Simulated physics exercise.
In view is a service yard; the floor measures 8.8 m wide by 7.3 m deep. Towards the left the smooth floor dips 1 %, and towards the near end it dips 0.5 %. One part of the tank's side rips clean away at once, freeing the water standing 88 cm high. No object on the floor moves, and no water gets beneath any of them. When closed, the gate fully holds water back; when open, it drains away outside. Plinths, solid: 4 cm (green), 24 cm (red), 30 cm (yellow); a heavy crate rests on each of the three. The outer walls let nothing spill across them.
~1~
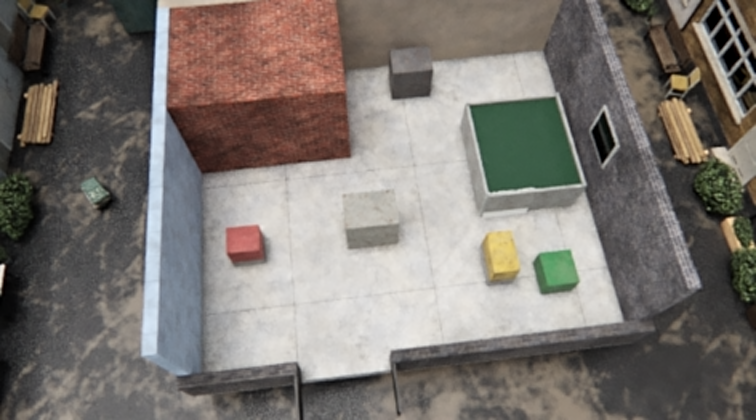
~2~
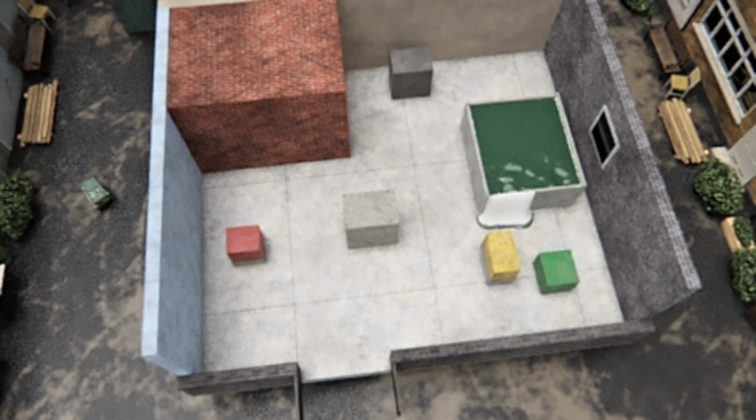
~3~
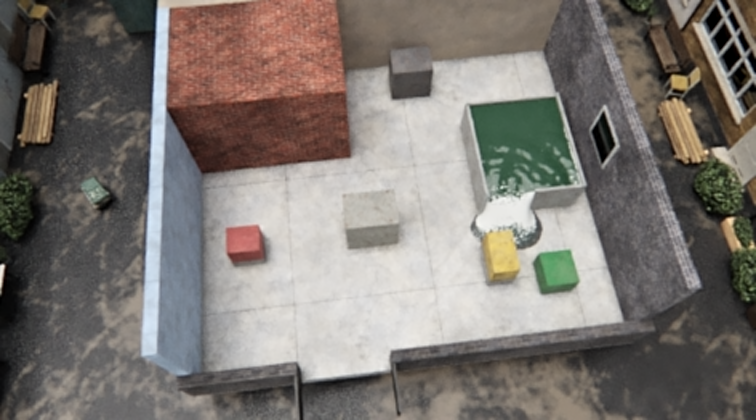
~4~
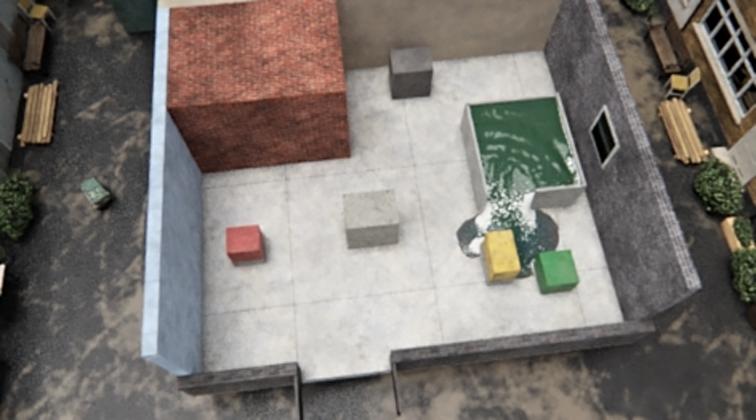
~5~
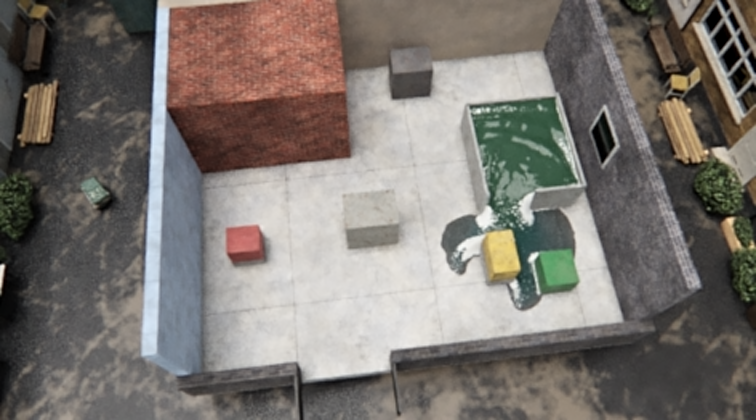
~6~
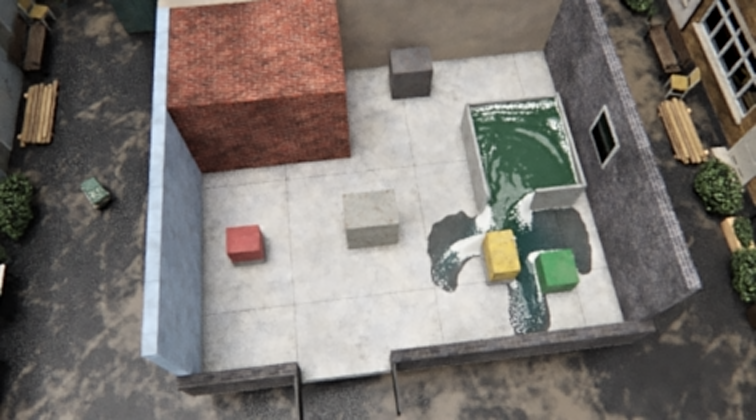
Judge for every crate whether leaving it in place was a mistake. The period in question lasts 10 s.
For the green crate it was a mistake; for the red crate it was no mistake; for the yellow crate it was a mistake.
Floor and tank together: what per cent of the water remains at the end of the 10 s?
About 96 percent of the water remains.
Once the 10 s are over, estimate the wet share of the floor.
Roughly 100 percent.
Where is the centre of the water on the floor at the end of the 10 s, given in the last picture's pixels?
Its balance point sits around (403, 219).
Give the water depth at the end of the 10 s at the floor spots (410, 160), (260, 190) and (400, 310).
Taking the spots in order: 6 cm, 9 cm, 5 cm.
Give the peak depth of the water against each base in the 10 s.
Topping out, green sees 48, red sees 16 and yellow sees 74, all in cm.
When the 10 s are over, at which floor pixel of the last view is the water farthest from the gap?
Roughly at pixel (202, 380).
A moment later water covers 25 % of the floor and is deepest (66 cm) near (498, 244); green plinth reached, red plinth not reached, yellow plinth reached.
Soon after water covers 45 % of the floor and is deepest (52 cm) near (498, 244); green plinth reached, red plinth reached, yellow plinth reached.
Next water covers 65 % of the floor and is deepest (38 cm) near (498, 244); green plinth reached, red plinth reached, yellow plinth reached.
Later on water covers 85 % of the floor and is deepest (26 cm) near (203, 176); green plinth reached, red plinth reached, yellow plinth reached.
At the end water covers 100 % of the floor and is deepest (19 cm) near (203, 176); highest at the green plinth 48 cm, highest at the red plinth 16 cm, highest at the yellow plinth 74 cm.
